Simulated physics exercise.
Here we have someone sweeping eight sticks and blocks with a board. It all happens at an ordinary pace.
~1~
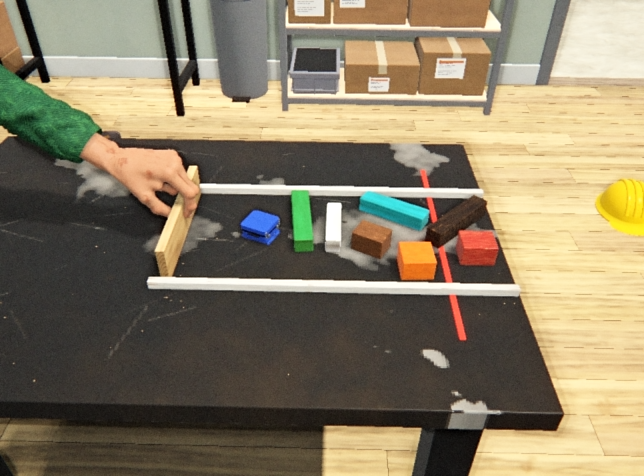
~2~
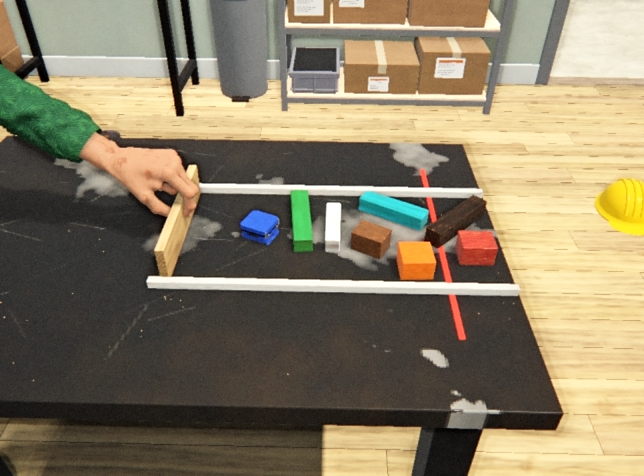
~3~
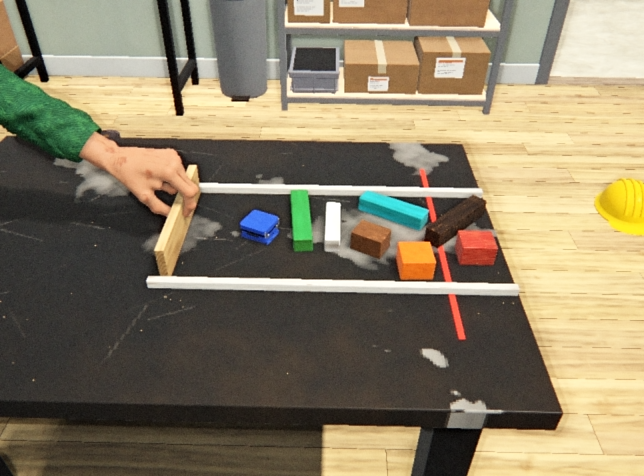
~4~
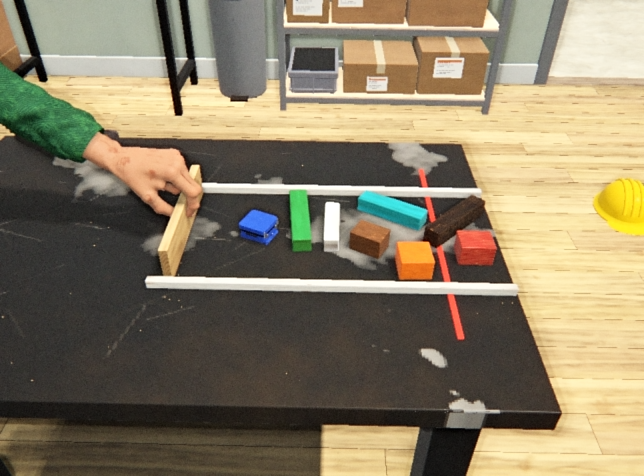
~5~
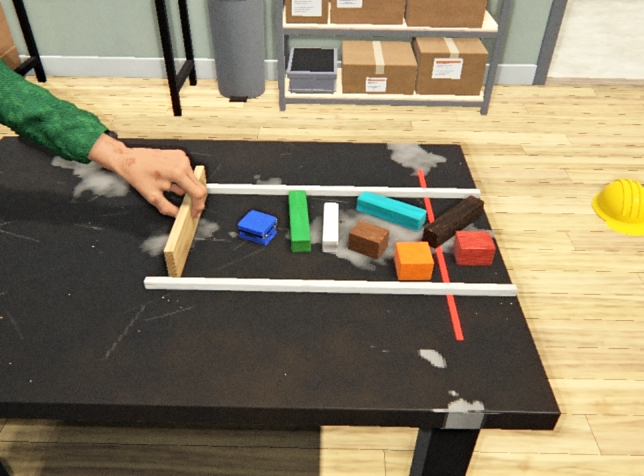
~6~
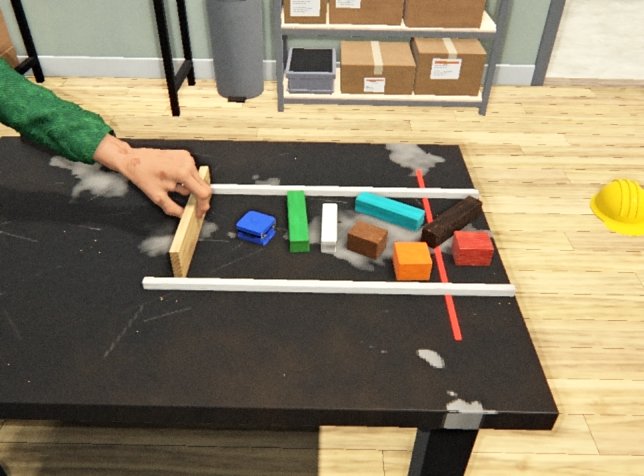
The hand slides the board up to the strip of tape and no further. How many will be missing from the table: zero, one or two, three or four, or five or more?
Outcome: The number that fall off is three or four.
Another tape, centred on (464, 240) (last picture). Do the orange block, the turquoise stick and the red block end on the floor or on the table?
The orange block does not fall, the turquoise stick drops off, the red block drops off.
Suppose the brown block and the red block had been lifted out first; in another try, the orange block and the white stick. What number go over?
Fallen: 1, and 3 in the other try.
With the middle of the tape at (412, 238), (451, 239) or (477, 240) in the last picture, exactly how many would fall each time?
Down on the floor: 2, 5 and 6.
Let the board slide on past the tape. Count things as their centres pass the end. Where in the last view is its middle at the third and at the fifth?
Near (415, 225) and (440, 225).
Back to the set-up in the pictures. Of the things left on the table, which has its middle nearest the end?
It is the white stick.
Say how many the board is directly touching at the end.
That makes 2.
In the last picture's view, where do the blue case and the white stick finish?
Near (449, 230) and (489, 233).
Soon after, none off yet; red block at rest near (472, 248); black bar at rest near (452, 221); orange block at rest near (412, 261).
After that, none off yet; red block displaced a little near (486, 253); black bar displaced a little near (473, 220); orange block at rest near (412, 261).
In the end, the number that fall off is three or four; gone, brown block, turquoise stick, black bar and red block.
